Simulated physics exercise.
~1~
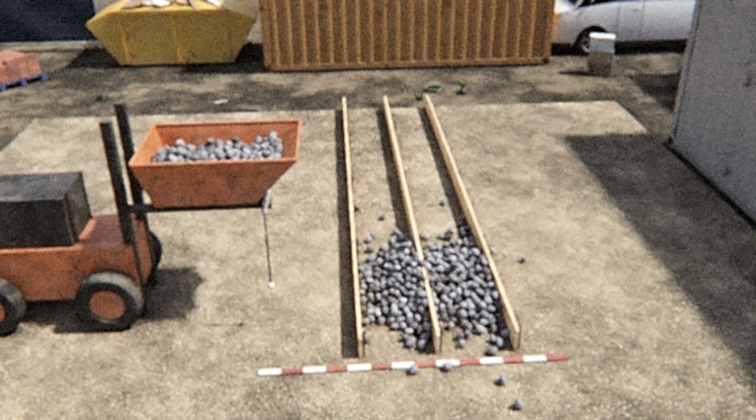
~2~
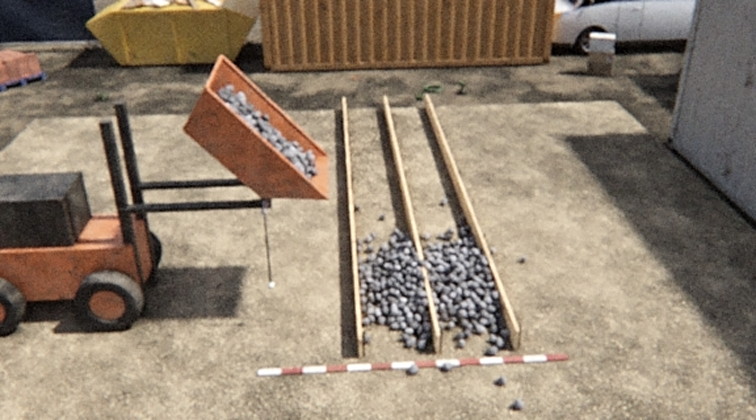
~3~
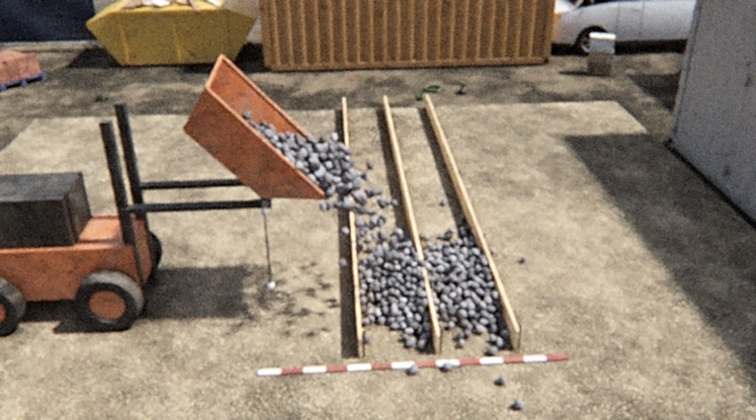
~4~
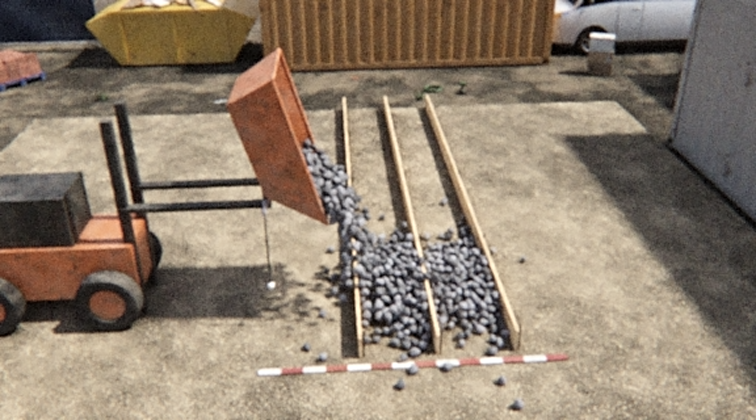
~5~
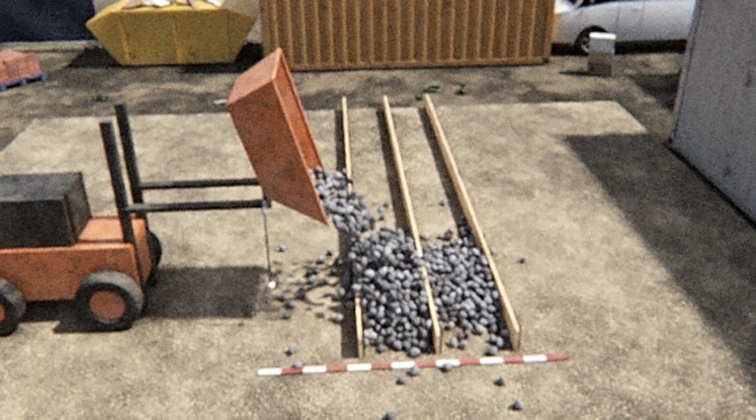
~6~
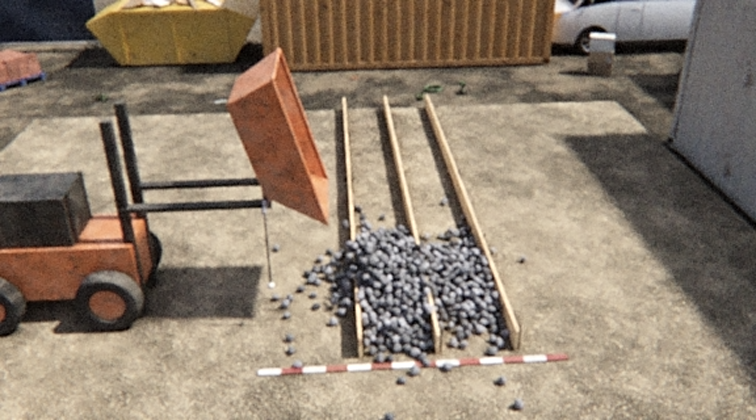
An orange forklift skip tips right in two stages, emptying grey stones onto the planked pile.
